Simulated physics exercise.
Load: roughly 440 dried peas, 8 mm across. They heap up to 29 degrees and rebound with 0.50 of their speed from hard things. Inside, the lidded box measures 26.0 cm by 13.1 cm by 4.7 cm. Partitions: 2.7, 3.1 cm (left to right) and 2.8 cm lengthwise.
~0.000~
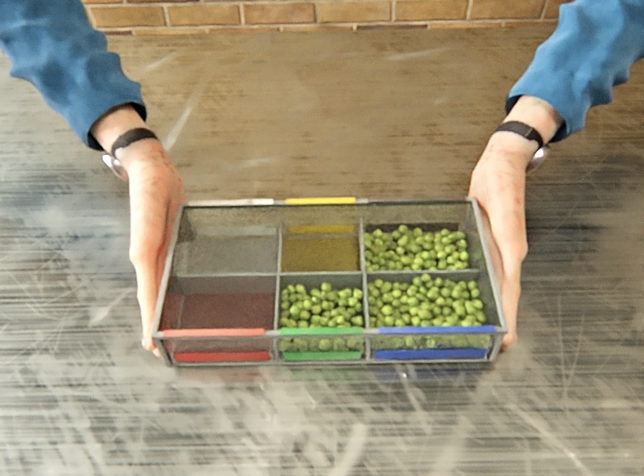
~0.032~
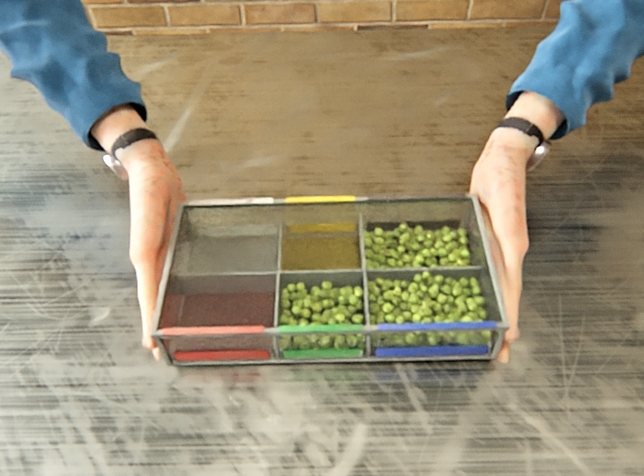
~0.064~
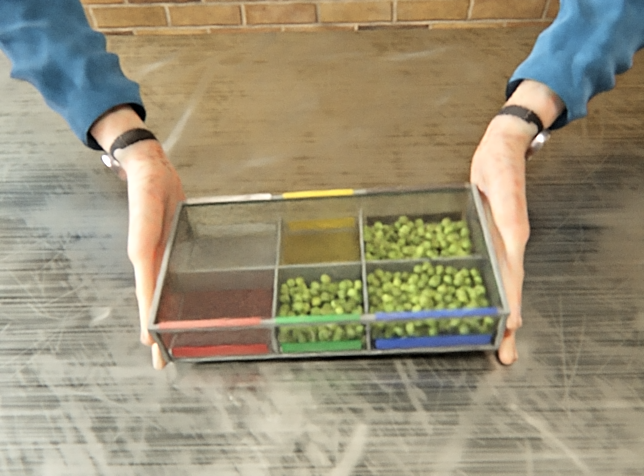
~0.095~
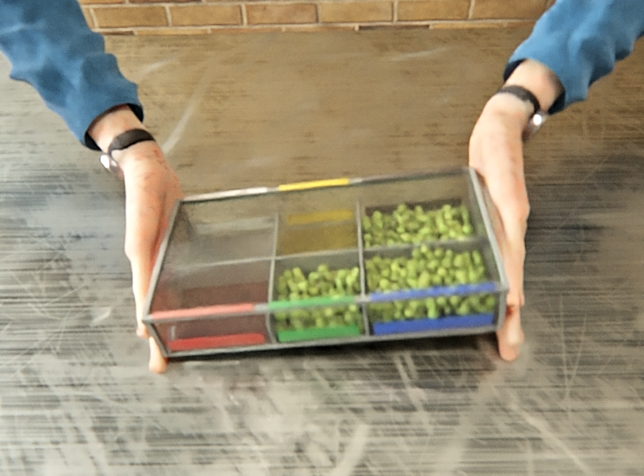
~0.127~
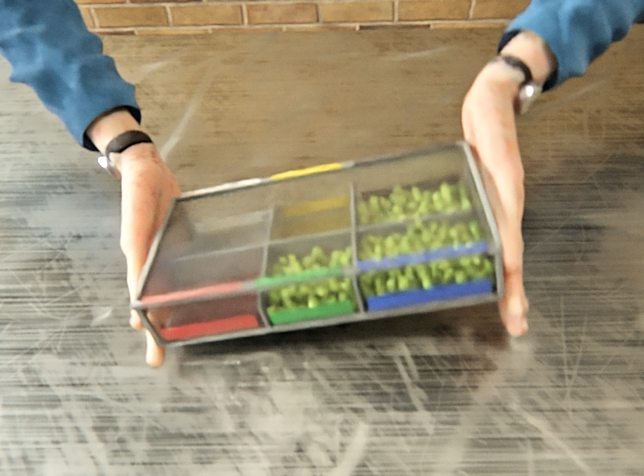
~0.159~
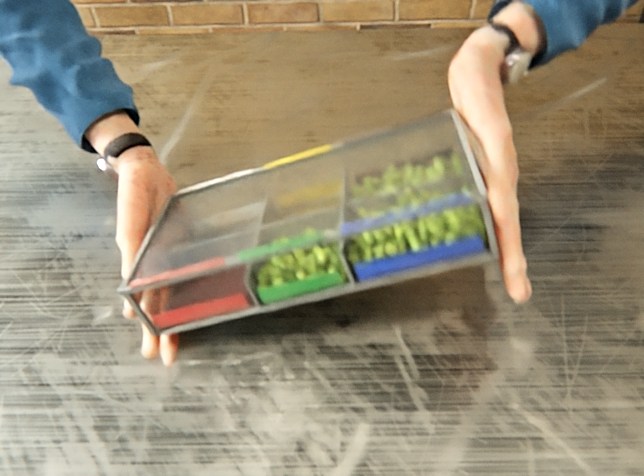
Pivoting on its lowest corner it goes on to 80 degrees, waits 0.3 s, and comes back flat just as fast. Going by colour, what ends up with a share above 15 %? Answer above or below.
Red: Below, blue: Above, green: Below, yellow: Below, white: Above, black: Above.
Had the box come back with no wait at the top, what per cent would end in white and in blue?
White 20; blue 30.
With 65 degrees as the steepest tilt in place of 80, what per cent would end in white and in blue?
White 10, blue 30.
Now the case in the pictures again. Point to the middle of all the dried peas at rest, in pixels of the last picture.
Around (371, 264).
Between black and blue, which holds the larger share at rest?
The black one has more.
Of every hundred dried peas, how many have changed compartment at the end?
Roughly 50 per cent.
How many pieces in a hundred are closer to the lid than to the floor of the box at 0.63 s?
About 50 per cent.
Then, at 0.63 s, tilt 80 degrees; blue 30 %, green 10 %, yellow 10 %, white 20 %, black 30 %.
After 0.94 s, tilt 49 degrees; blue 25 %, green 5 %, yellow 5 %, white 30 %, black 30 %.
After 1.35 s, tilt 0 degrees; blue 20 %, green 10 %, yellow 5 %, white 30 %, black 30 %.
In the end, at 1.8 s, red 0 %, blue 20 %, green 10 %, yellow 5 %, white 30 %, black 30 %.
